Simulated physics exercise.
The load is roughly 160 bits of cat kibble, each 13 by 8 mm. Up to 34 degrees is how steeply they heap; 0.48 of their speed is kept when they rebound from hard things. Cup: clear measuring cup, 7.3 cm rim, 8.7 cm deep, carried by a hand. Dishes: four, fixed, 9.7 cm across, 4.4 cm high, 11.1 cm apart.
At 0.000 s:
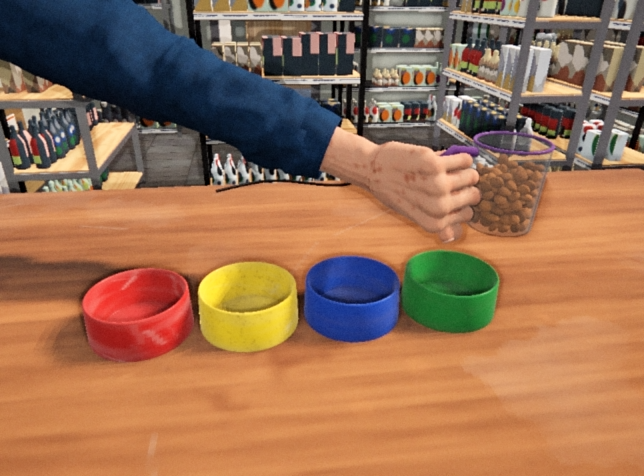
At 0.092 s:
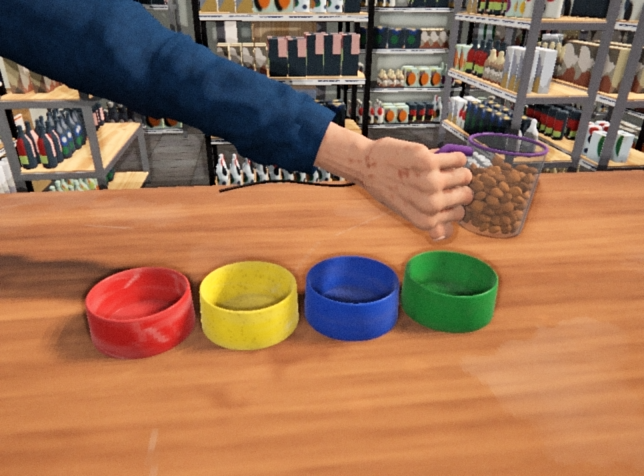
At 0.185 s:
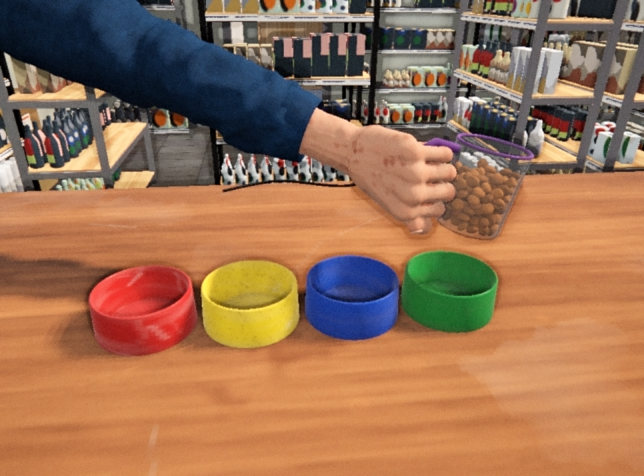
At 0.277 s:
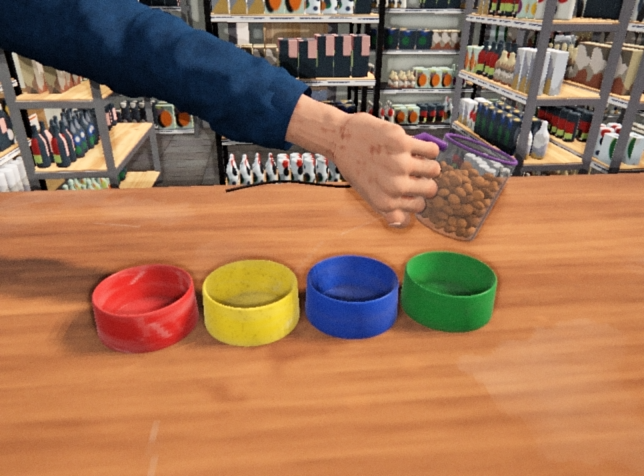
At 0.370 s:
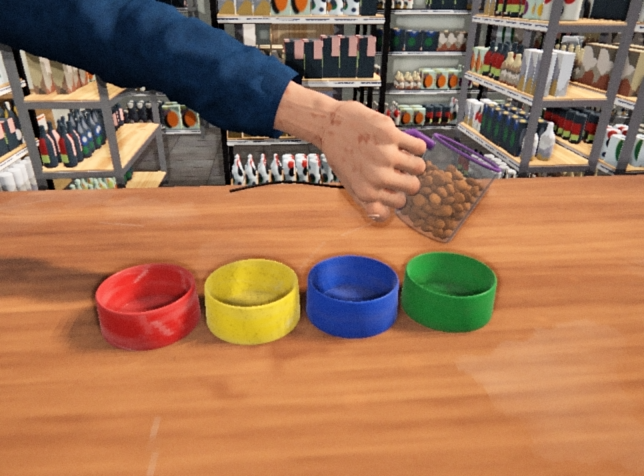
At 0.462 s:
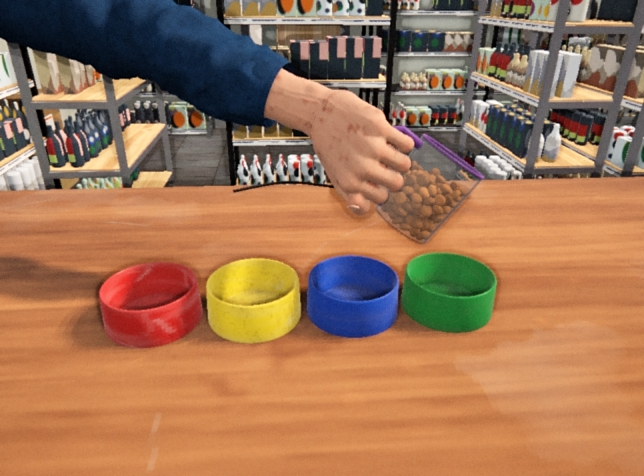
A hand and blue-sleeved arm reach in from the upper left over a wooden counter, seen from slightly above, with shelves of bottles and boxes behind. Four empty-looking dishes sit in a row, red, yellow, blue and green from left to right, below a clear, purple-rimmed cup of brown kibble. The hand carries the cup leftward above the green dish, steadily tilting it, while the view shifts slightly.
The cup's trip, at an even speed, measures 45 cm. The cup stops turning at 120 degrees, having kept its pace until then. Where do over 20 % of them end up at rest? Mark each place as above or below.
Marks: Red dish below, blue dish below, green dish below, yellow dish above, counter below.
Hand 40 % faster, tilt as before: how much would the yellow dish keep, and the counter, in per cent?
Yellow 0, counter 0.
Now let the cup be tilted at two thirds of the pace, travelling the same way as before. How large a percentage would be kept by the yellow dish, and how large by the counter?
Then the yellow dish would get 0 and the counter 0.
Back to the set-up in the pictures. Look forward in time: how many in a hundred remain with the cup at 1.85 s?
Roughly 10 per cent.
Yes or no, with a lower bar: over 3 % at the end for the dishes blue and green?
As for blue, not so, and as for green, not so.
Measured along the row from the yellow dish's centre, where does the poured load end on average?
Offset: About 2 cm, leftward.
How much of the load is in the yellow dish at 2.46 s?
80 % so far.
After 1.29 s, tilt 100 degrees; cup holds 100 %.
After 1.85 s, tilt 120 degrees; cup holds 10 %, yellow 80 %.
Then, at 2.46 s, tilt 120 degrees; cup holds 0 %, red 10 %, yellow 80 %.
At rest (2.8 s), red 10 %, blue 0 %, green 0 %, yellow 80 %, counter 10 %.
